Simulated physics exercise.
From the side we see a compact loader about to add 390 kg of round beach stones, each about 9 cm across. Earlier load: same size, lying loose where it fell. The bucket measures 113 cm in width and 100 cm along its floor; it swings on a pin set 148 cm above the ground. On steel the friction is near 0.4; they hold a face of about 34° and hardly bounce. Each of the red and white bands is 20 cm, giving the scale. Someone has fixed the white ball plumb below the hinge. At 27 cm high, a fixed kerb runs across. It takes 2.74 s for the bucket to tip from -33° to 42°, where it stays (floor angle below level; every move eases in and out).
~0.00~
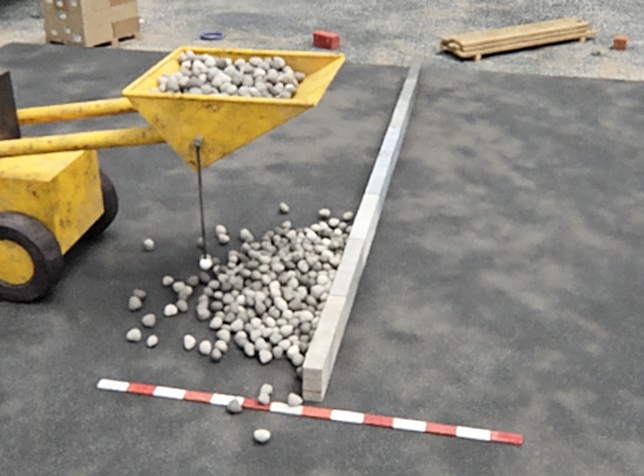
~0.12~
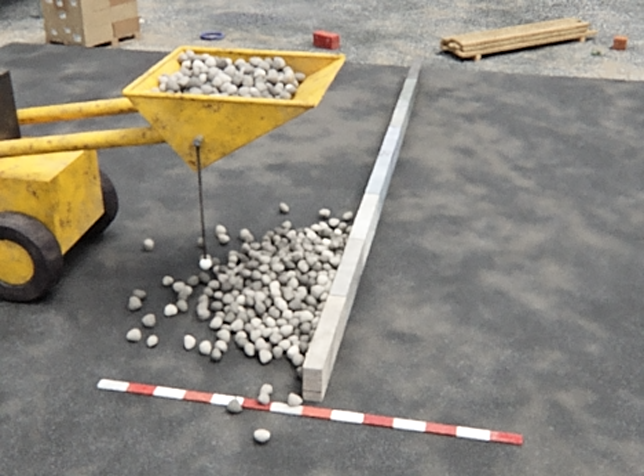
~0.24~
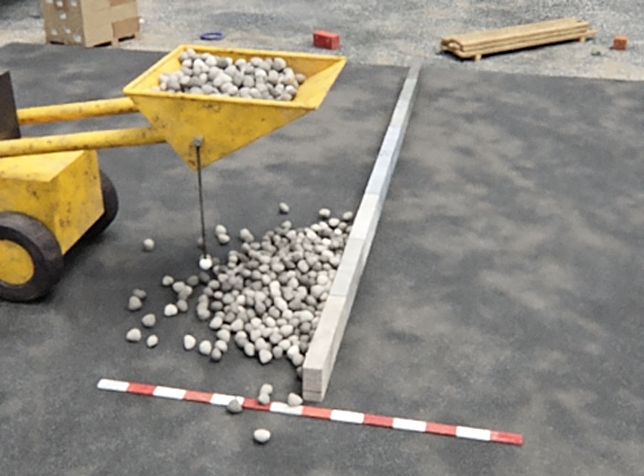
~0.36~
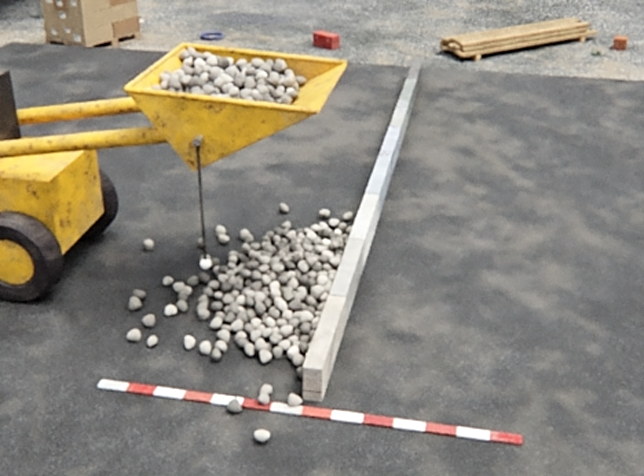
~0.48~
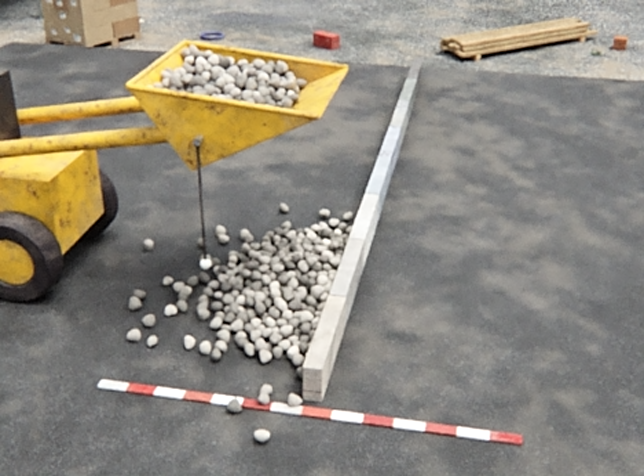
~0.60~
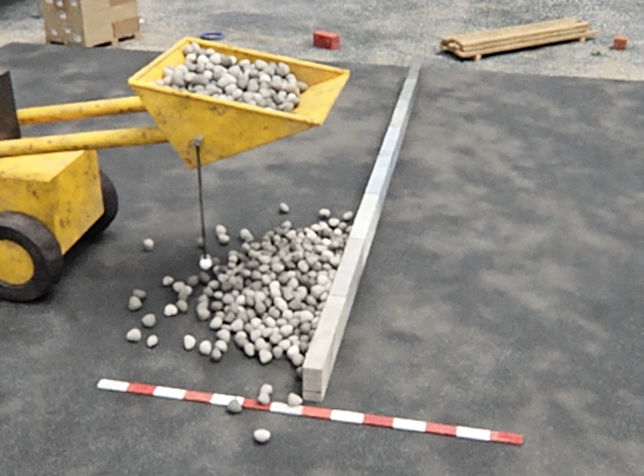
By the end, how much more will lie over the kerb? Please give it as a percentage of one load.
About 66 per cent.
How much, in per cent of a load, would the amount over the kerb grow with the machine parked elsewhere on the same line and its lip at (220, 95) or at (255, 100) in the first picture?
About 0 per cent from the first spot and 5 per cent from the second.
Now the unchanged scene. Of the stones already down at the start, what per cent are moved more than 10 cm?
I'd say roughly 0 per cent of them.
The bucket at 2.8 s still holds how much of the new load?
About 0 percent is still in there.
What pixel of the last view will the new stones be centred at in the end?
I'd point to about (383, 296).
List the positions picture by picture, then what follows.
The first picture shows lip at (315, 104), floor tilted -33°, highest stones at (220, 64). The earlier load is highest near (310, 269), 23 cm above ground level, 100 % on this side of the kerb.
In the second picture, the bucket is at -33°, its lip at (315, 105); the top of the load is at (214, 63); the stones move at 0.0 m/s on average.
In the third picture, the bucket is at -31°, its lip at (316, 107); the top of the load is at (207, 63); the stones move at 0.0 m/s on average.
The fourth picture shows lip at (317, 111), floor tilted -29°, highest stones at (202, 62); the stones move at 0.1 m/s on average.
The fifth picture shows lip at (319, 117), floor tilted -27°, highest stones at (200, 59); the stones move at 0.1 m/s on average.
The sixth picture shows lip at (320, 124), floor tilted -24°, highest stones at (201, 57); the stones move at 0.1 m/s on average.
After 2.1 s the floor is at 30°; in per cent of one load, 82 in the bucket, 118 on this side of the kerb; the foremost stones are at (352, 238).
After 2.8 s the floor is at 42°; in per cent of one load, 1 in the bucket, 147 on this side of the kerb, 52 over the kerb; the foremost stones are at (501, 302).
After 3.2 s the floor is at 42°; in per cent of one load, 0 in the bucket, 135 on this side of the kerb, 65 over the kerb; the foremost stones are at (558, 303).
After 6.0 s the floor is at 42°; in per cent of one load, 0 in the bucket, 134 on this side of the kerb, 66 over the kerb; the foremost stones are at (605, 319). Net gain over the kerb, 66.
